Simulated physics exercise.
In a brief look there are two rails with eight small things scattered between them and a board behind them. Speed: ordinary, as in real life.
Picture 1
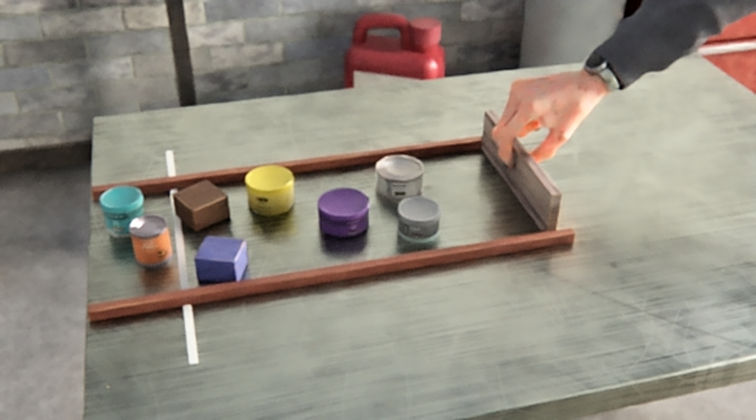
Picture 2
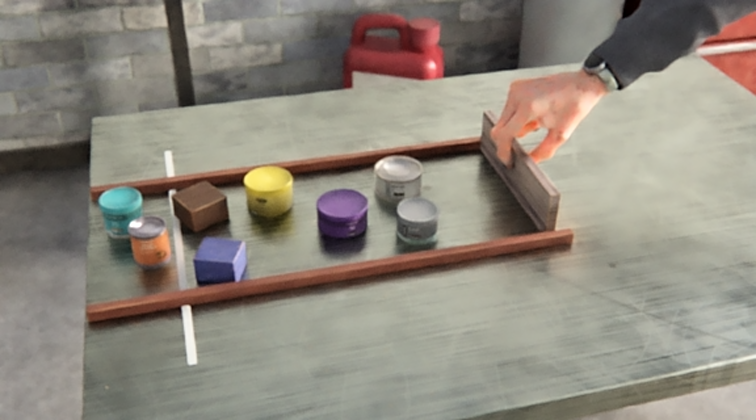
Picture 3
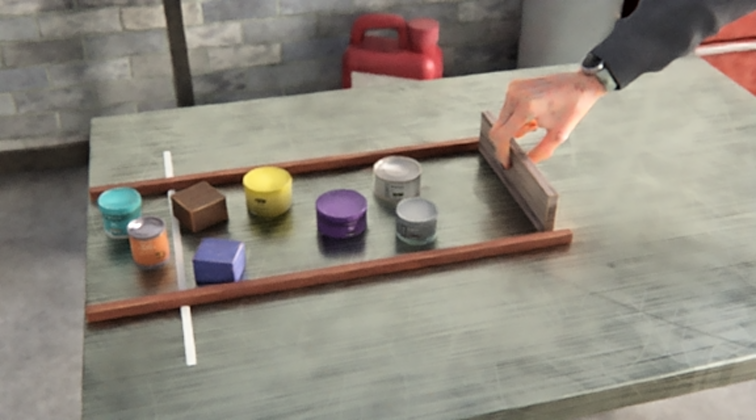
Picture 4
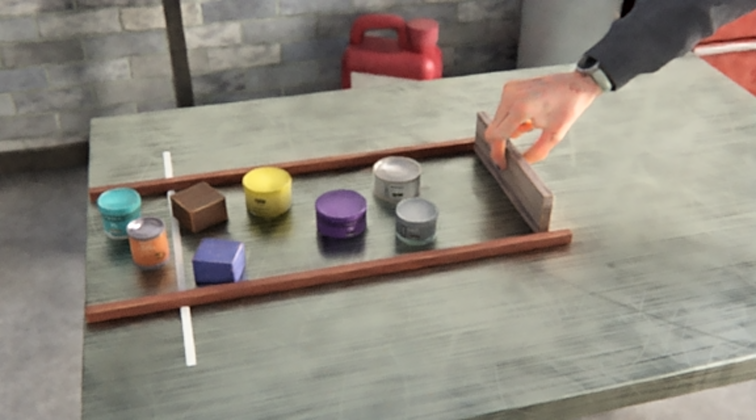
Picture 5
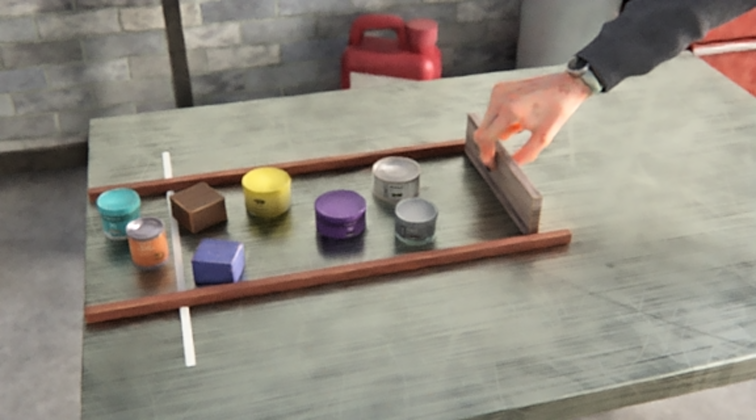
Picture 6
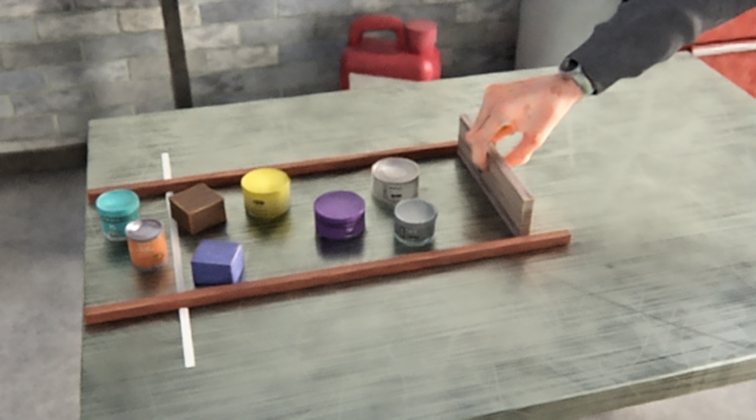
A hand slides an upright board slightly left between two rails toward eight small objects.
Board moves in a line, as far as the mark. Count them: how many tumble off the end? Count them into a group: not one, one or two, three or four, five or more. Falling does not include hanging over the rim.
Group: One or two.
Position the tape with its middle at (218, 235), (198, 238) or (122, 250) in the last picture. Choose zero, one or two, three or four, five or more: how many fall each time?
So, one after another, I'd give one or two; 1 or 2; five or over.
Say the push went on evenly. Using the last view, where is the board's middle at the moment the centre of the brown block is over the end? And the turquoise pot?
The middle sits near (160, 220) for the first and near (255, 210) for the other.
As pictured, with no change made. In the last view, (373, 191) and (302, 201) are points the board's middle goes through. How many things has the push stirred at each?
At first I count 3, and then 5.
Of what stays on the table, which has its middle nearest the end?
The brown block.
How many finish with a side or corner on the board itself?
It's 3 of them.
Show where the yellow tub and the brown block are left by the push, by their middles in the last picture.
You'll find the first one at (97, 202) and the second at (89, 231).
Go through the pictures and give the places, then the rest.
In the first frame, turquoise pot (124, 212); orange tin (151, 241); brown block (202, 206); board (518, 169); tape (179, 239).
In the second frame, orange tin (150, 242); board (517, 169).
In the third frame, brown block (199, 206); white tin (398, 179).
In the fourth frame, turquoise pot (121, 214); purple tub (341, 214).
In the fifth frame, orange tin (148, 243); blue block (219, 262).
In the sixth frame, turquoise pot (120, 215); orange tin (147, 244); brown block (197, 208); board (493, 174); tape (175, 242).
Early on, none off yet; turquoise pot at rest near (120, 215); orange tin at rest near (147, 244); brown block at rest near (197, 208).
A while later, none off yet; turquoise pot moving near (109, 217); orange tin at rest near (147, 244); brown block travelled about its own width near (156, 216).
Finally, the number that fall off is one or two; lost, turquoise pot.
